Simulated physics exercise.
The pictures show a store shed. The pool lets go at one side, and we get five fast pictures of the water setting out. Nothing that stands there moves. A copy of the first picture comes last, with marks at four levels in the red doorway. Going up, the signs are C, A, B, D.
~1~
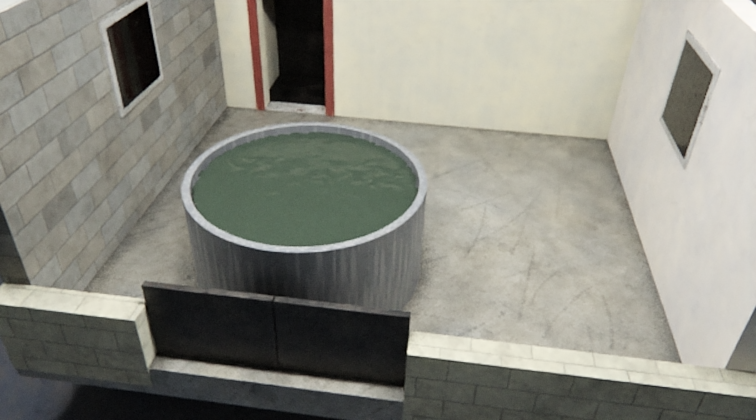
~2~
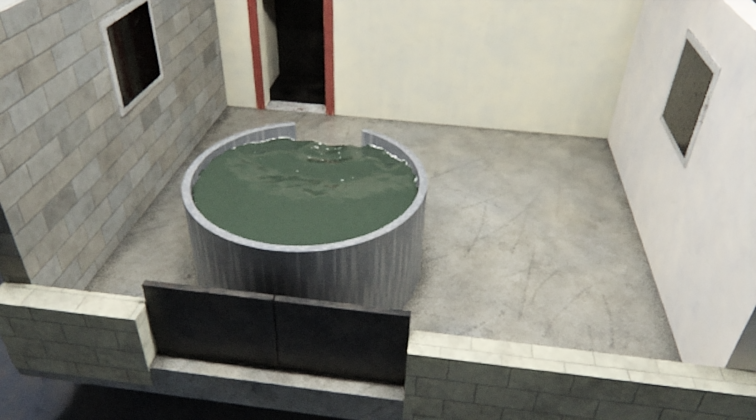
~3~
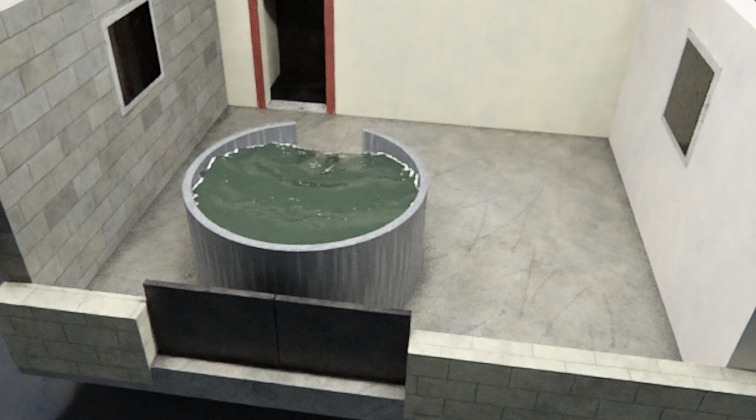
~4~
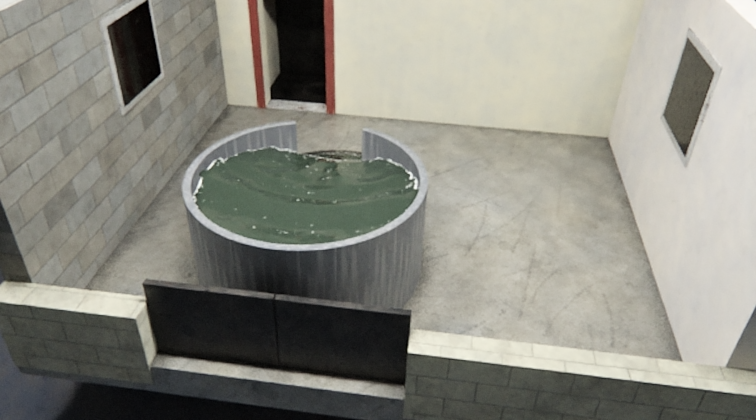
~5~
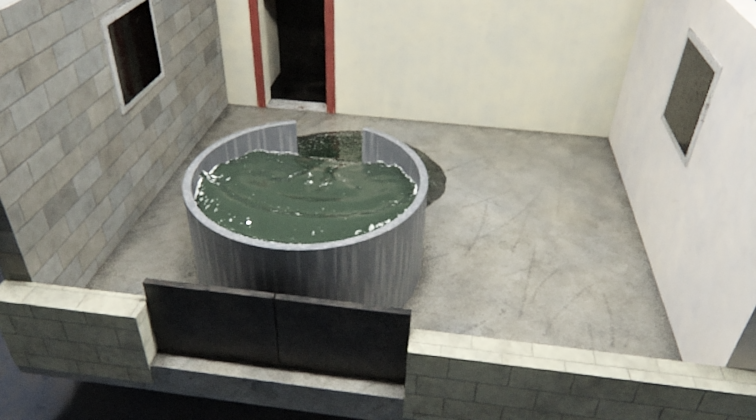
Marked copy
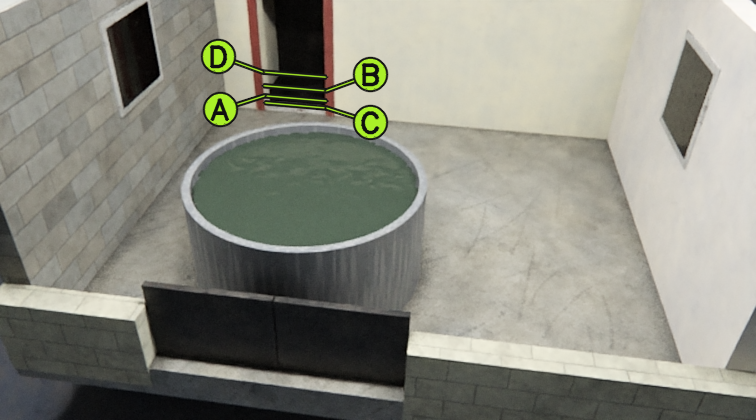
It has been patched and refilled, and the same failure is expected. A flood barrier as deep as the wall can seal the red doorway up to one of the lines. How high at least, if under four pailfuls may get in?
Take B.
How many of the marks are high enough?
Two.
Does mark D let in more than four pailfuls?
No.
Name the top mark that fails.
A it is.
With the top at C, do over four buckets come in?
Yes.
On the marked copy, A at (295, 98); B at (294, 88); C at (295, 105); D at (294, 74); from the bottom up C, A, B, D.
With A, about 11 bucketfuls get in.
With B, a splash gets over, under a bucket.
With C, dozens of bucketfuls pour in.
With D, nothing gets over.
